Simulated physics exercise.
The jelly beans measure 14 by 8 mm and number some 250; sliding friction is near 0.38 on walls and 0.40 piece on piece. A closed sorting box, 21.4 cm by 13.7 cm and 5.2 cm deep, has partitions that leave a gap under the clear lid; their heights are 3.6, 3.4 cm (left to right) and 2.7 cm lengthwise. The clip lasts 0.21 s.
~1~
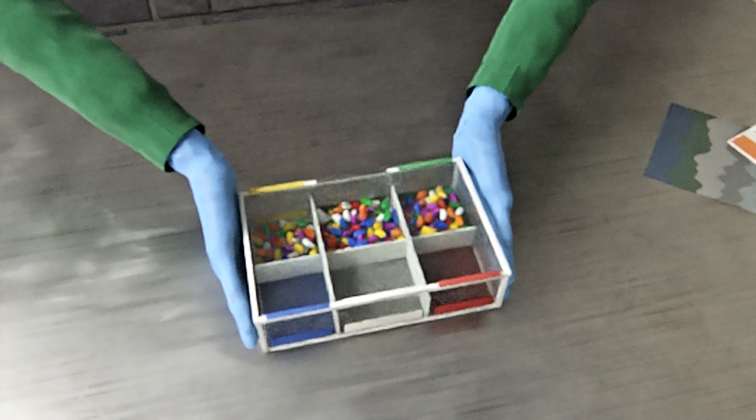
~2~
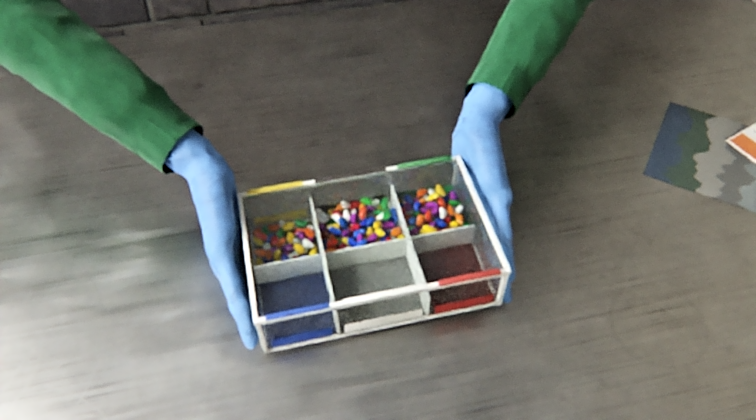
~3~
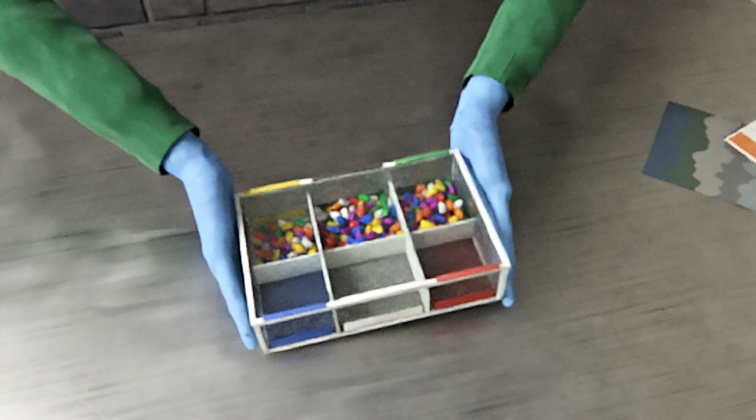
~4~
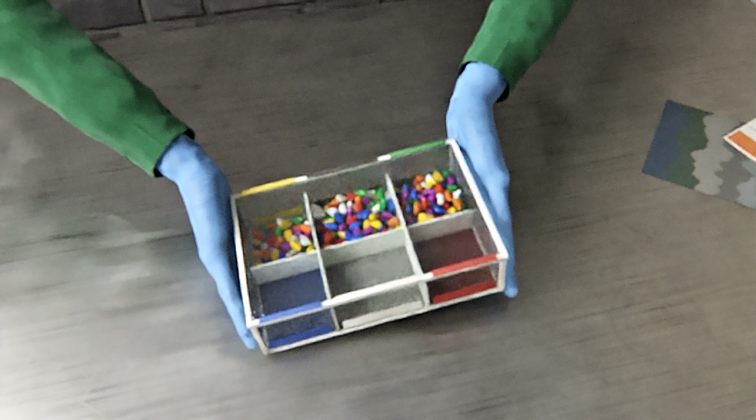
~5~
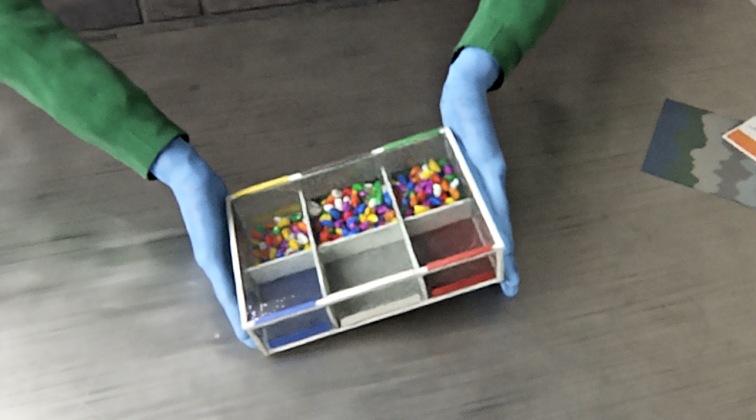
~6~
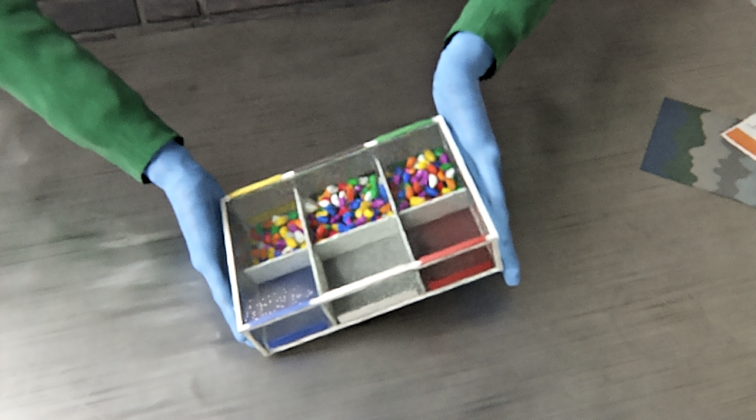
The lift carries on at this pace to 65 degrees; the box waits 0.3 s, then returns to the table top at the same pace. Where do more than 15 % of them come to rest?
Red compartment: No; blue compartment: No; green compartment: Yes; yellow compartment: Yes; white compartment: No; black compartment: Yes.
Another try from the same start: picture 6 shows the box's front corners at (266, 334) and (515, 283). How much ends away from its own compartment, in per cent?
Then about 25 per cent.
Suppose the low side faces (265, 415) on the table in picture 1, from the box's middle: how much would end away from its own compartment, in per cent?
Some 25 per cent.
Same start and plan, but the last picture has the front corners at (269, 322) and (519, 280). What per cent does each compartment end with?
Red 10; blue 0; green 30; yellow 15; white 10; black 35.
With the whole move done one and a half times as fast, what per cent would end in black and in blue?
Then: Black 40, blue 5.
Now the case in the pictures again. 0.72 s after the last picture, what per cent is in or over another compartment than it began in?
About 15 per cent.
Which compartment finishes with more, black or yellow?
The black compartment.
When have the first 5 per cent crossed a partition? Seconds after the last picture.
At about 0.60 s.
Then, 0.72 s after the last picture, tilt 65 degrees; green 30 %, yellow 20 %, black 45 %.
Then, 1.21 s after the last picture, tilt 34 degrees; green 30 %, yellow 25 %, white 5 %, black 40 %.
Then, 1.76 s after the last picture, tilt 0 degrees; green 30 %, yellow 25 %, white 5 %, black 40 %.
In the end, red 0 %, blue 0 %, green 30 %, yellow 25 %, white 5 %, black 40 %.
